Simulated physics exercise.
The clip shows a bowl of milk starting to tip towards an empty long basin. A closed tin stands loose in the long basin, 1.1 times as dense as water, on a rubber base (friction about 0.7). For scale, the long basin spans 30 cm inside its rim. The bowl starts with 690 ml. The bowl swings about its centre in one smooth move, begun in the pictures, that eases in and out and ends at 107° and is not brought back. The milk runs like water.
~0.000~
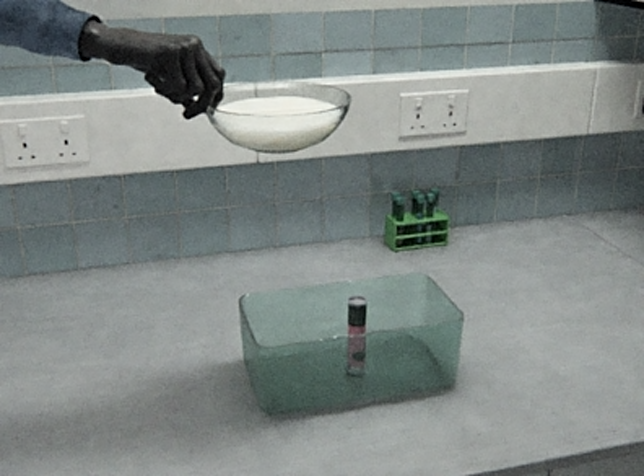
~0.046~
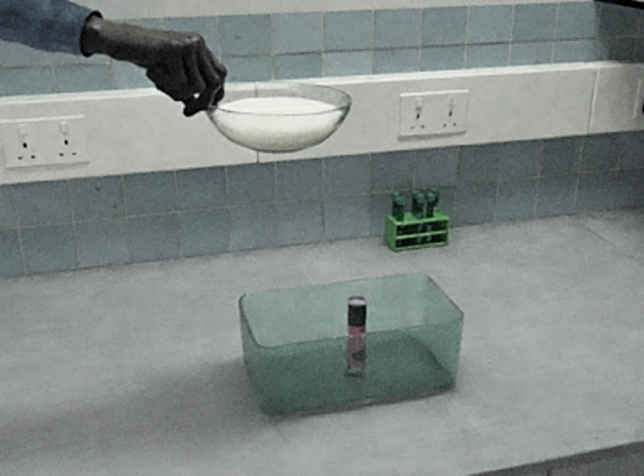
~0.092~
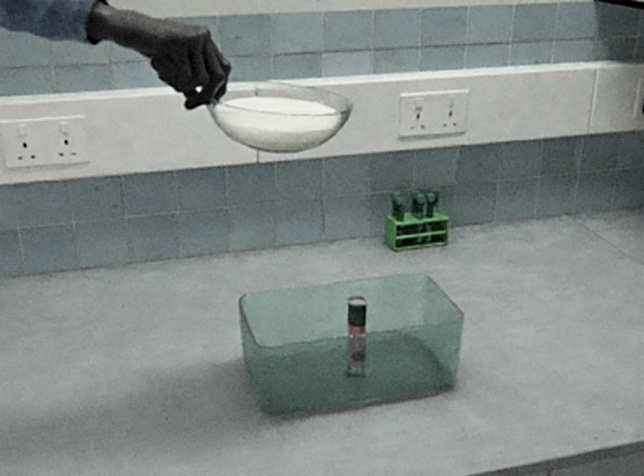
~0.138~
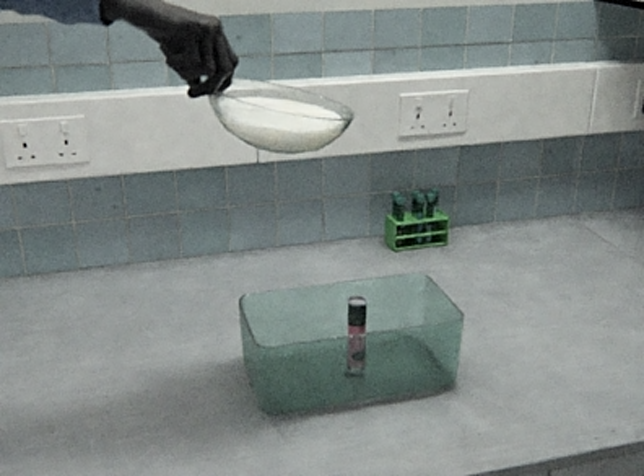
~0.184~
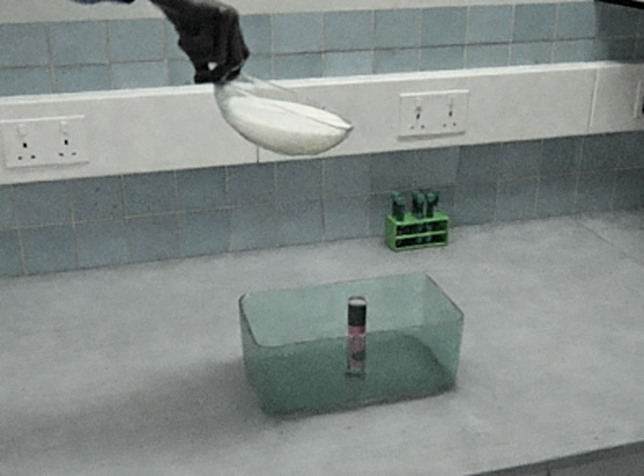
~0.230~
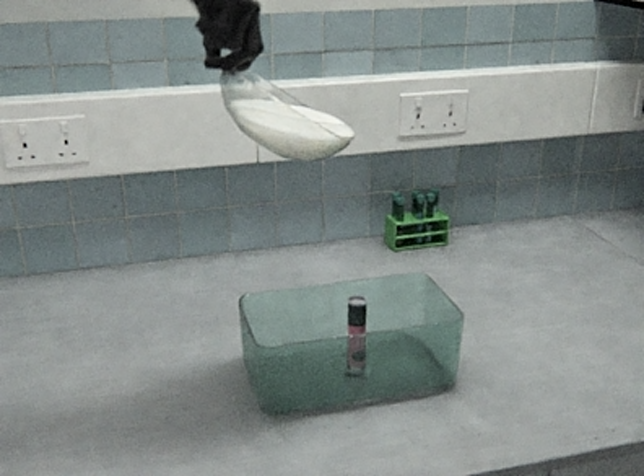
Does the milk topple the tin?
It falls.
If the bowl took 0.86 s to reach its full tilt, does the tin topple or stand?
The tin goes over.
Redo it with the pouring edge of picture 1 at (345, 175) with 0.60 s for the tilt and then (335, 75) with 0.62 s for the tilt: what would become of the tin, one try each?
First it stays up; then it goes over.
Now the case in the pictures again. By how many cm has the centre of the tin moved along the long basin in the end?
Some 8.5 cm.
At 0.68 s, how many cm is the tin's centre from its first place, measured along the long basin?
Some 2 cm.
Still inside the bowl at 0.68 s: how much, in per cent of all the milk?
Some 0 per cent.
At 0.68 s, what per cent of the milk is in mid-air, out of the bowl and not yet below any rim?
Near 26 in a hundred.
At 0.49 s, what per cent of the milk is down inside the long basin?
Near 18 in a hundred.
By 0.49 s the tilt is 99° and 0 per cent is still to pour; the tin stands where it began.
By 0.68 s the tilt is 107° and 0 per cent is still to pour; the tin leans 11°.
By 0.88 s the tilt is 107° and 0 per cent is still to pour; the tin lies on its side.
By 1.10 s the tilt is 107° and 0 per cent is still to pour; the tin lies on its side.
At rest the tin lies on its side.
